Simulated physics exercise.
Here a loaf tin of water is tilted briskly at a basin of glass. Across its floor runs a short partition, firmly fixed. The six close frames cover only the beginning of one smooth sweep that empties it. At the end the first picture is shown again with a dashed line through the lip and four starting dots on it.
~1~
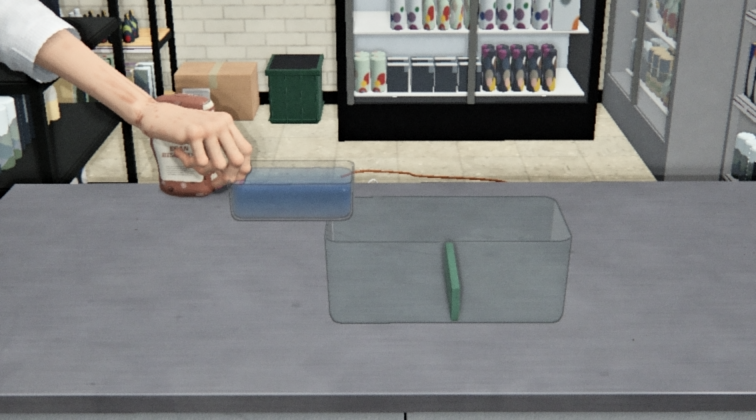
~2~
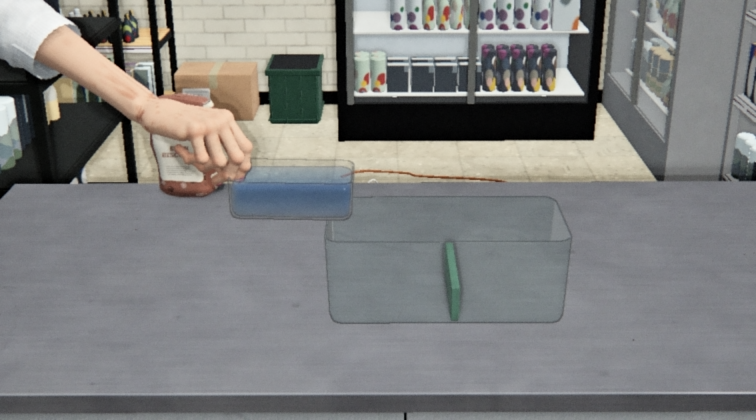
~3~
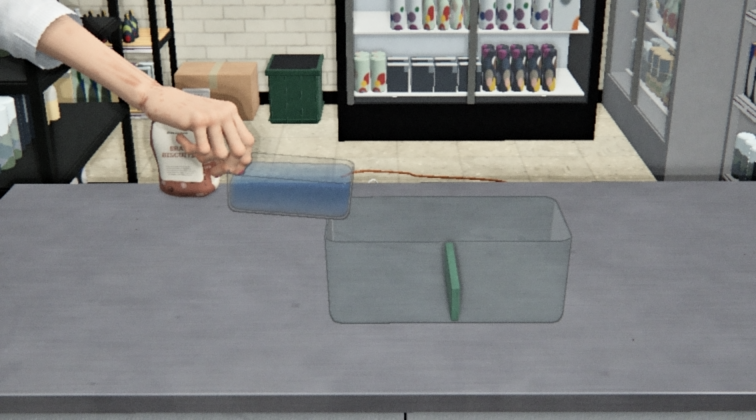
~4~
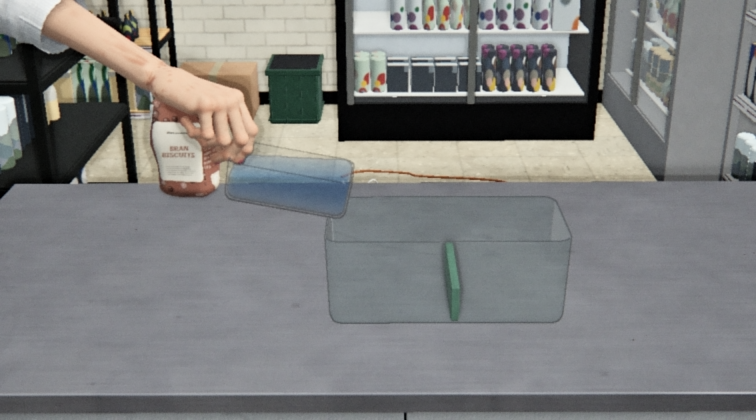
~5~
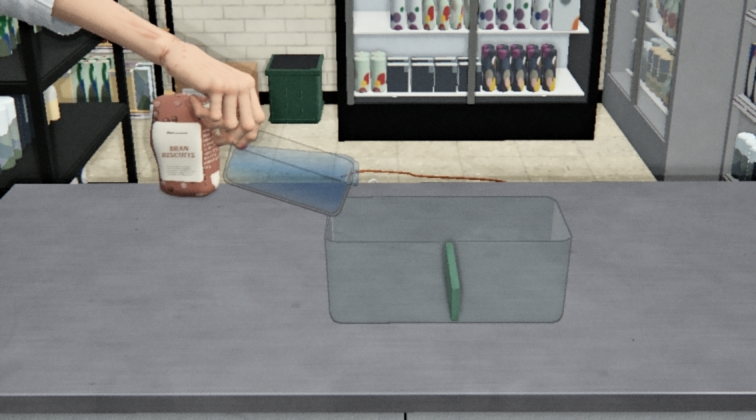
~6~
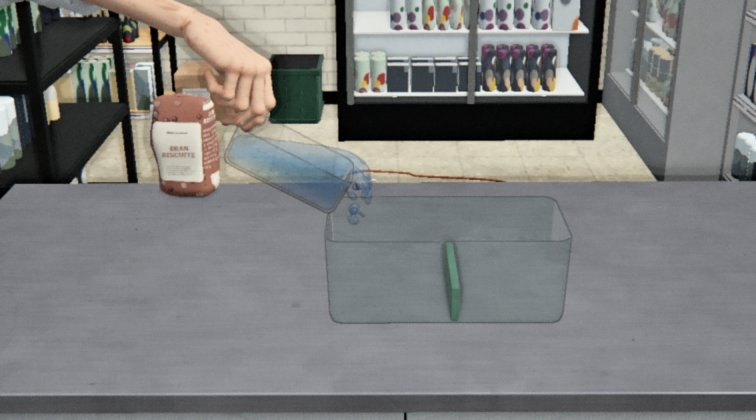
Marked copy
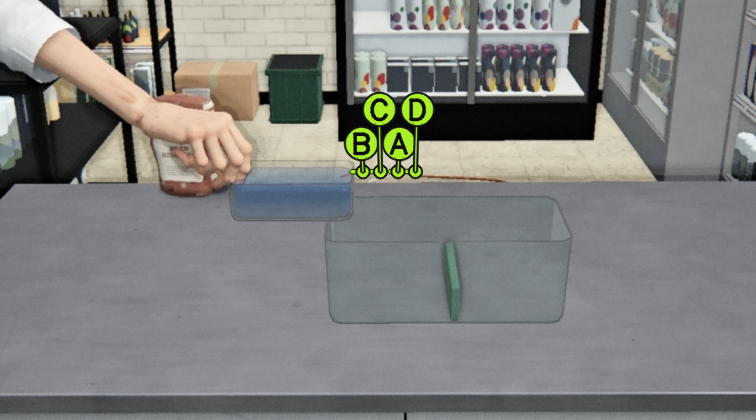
In the video, a hand tilts a clear container of blue water to the right beside a larger glass basin with a short green partition, slowly at first, then more steeply, and water begins spilling over its lip.
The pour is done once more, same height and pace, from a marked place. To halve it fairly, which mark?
C.
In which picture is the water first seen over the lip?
Picture 4.
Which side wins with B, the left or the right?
The left side.
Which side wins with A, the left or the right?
The right one.
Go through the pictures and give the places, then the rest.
In the first picture, upright, lip at (352, 171); basin from (329, 320) to (563, 319); top of the wall at (452, 264); nothing has left yet.
In the second picture, upright, lip at (352, 171); nothing has left yet.
In the third picture, tipped about 5°, lip at (352, 171); nothing has left yet.
In the fourth picture, tipped about 11°, lip at (352, 171); water is over the lip, down to (352, 171).
In the fifth picture, tipped about 19°, lip at (352, 171); water is over the lip, down to (355, 178).
In the sixth picture, tipped about 29°, lip at (352, 171); water is over the lip, down to (353, 217).
On the marked copy, A at (398, 171); B at (362, 171); C at (380, 171); D at (415, 171).
With A, about 24 % ends left of the wall and 75 % right of it.
With B, about 82 % ends left of the wall and 17 % right of it.
With C, about 42 % ends left of the wall and 57 % right of it.
With D, about 13 % ends left of the wall and 86 % right of it.
